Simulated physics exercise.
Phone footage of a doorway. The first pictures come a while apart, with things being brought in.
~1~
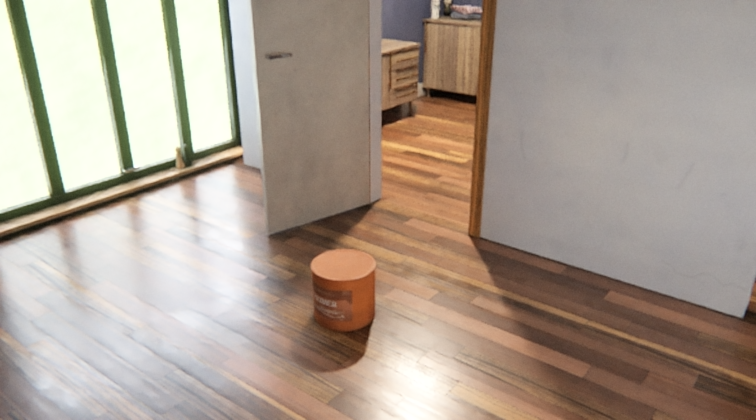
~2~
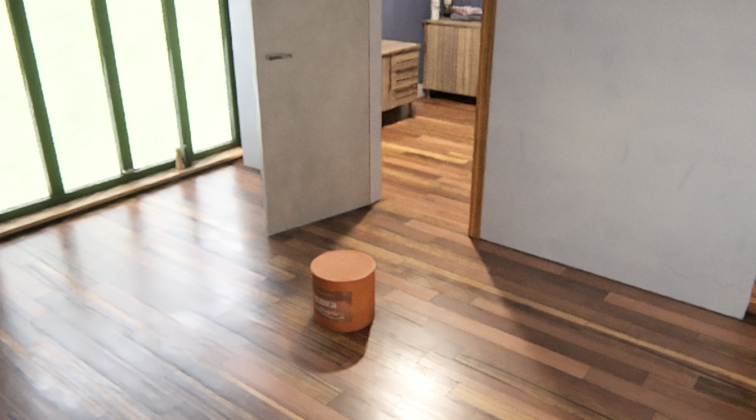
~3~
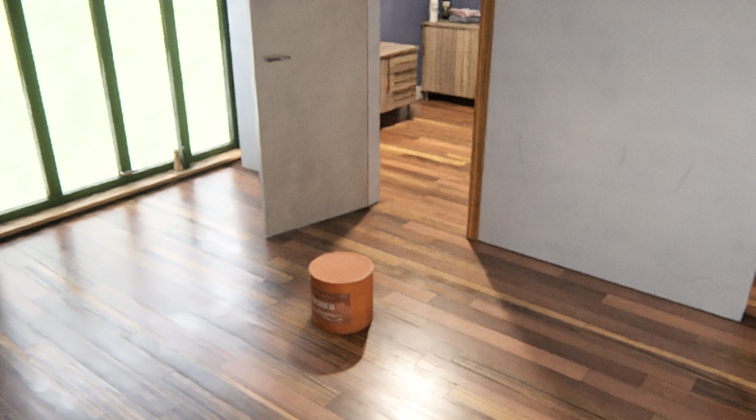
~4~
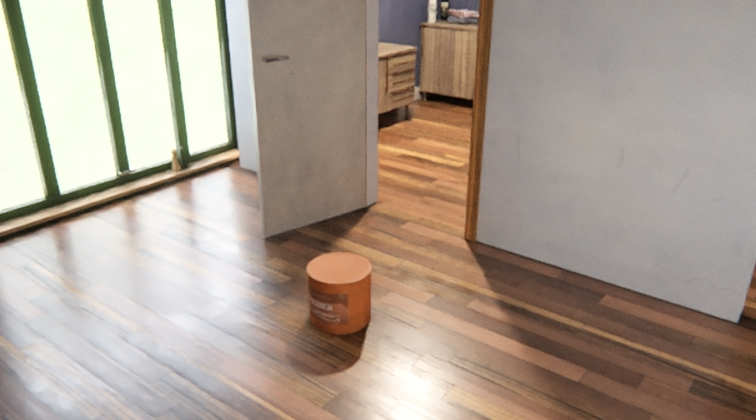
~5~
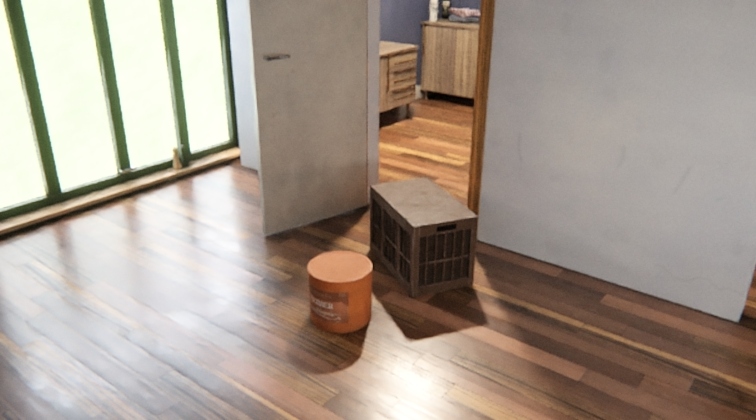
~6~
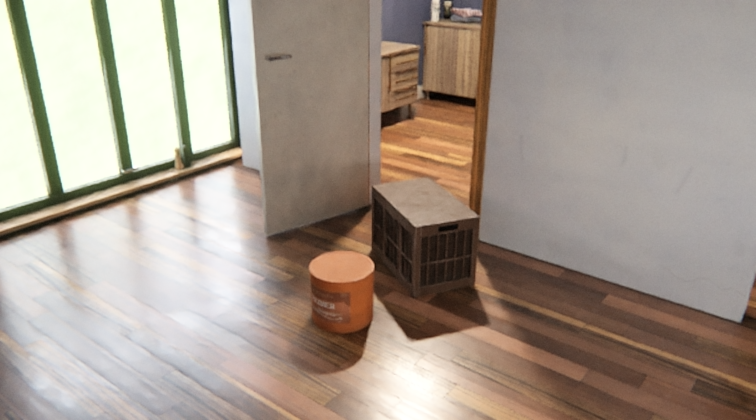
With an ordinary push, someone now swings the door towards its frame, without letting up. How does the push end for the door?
Basically the door is held back by something.
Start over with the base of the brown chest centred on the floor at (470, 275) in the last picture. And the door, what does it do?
Then it reaches the frame.
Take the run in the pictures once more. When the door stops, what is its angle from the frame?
Around 50 degrees.
Then, 0.70 s on from there, door at 83°.
Then, 1.00 s on from there, door at 66°.
In the end, door at 49°; both unmoved. At the end, from the last picture's camera, brown chest near (423, 233).
